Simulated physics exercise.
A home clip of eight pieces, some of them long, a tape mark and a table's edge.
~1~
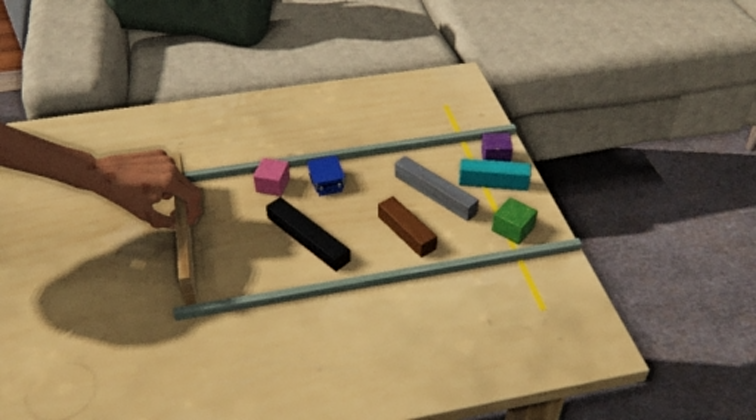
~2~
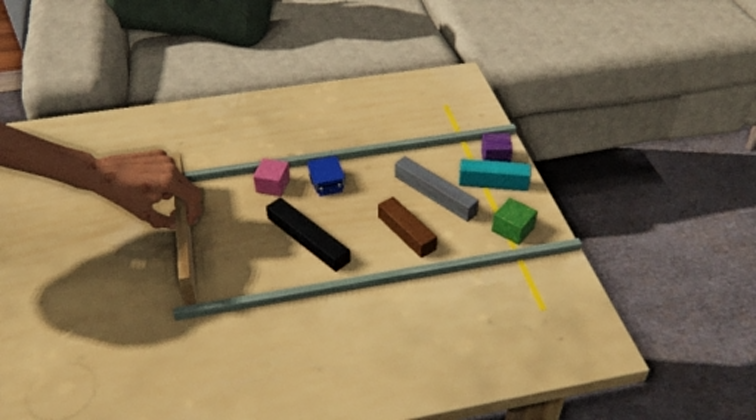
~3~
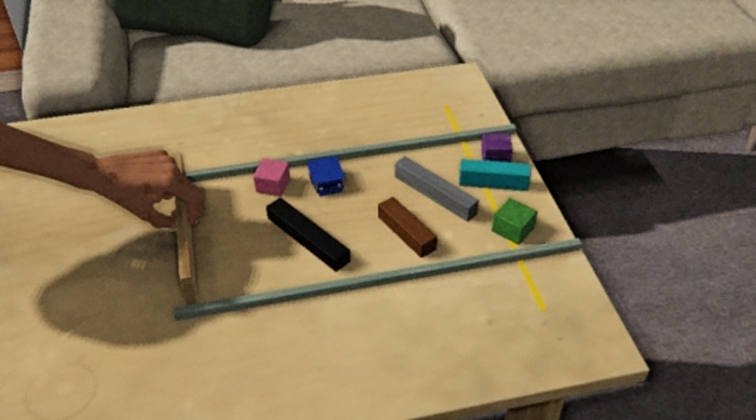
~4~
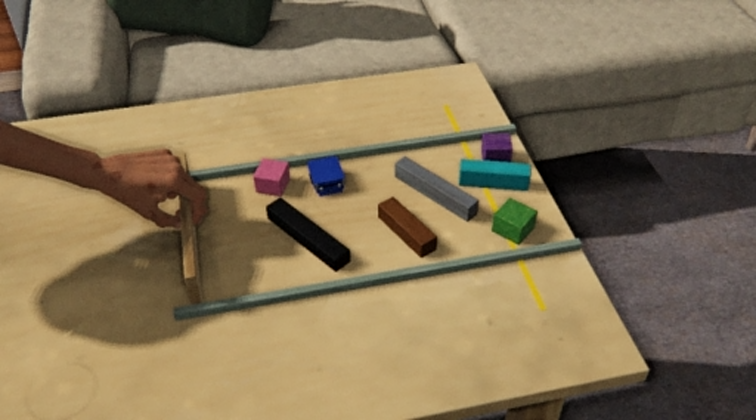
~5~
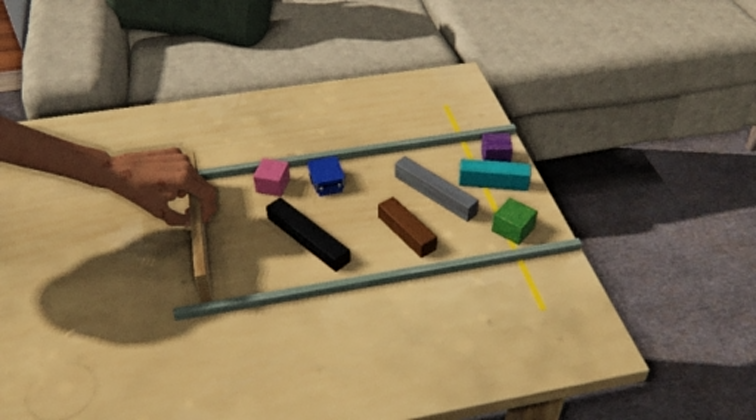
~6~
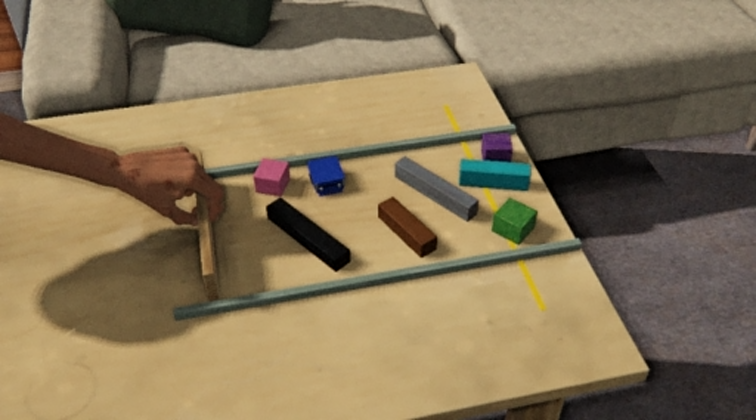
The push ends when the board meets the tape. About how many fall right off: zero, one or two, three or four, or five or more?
Outcome: The number that fall off is one or two.
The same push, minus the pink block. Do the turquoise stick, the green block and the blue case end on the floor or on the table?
The turquoise stick goes over; the green block does not fall; the blue case is kept.
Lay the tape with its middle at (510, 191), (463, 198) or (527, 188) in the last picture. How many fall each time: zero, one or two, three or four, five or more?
One after another: More than four; either one or two; more than four.
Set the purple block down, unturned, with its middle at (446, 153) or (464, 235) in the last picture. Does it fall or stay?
In turn it drops off; is kept.
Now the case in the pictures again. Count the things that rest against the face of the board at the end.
That makes 2.
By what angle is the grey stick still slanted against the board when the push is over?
Roughly 15° out of line.
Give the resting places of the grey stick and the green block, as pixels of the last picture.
The grey stick stops around (542, 175); the green block around (564, 220).
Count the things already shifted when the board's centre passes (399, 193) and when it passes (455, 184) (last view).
At the one place 6, at the other 8.
Soon after, none off yet; purple block at rest near (497, 150); turquoise stick at rest near (495, 175); green block at rest near (514, 221).
At rest, the number that fall off is one or two; fallen, turquoise stick and purple block.
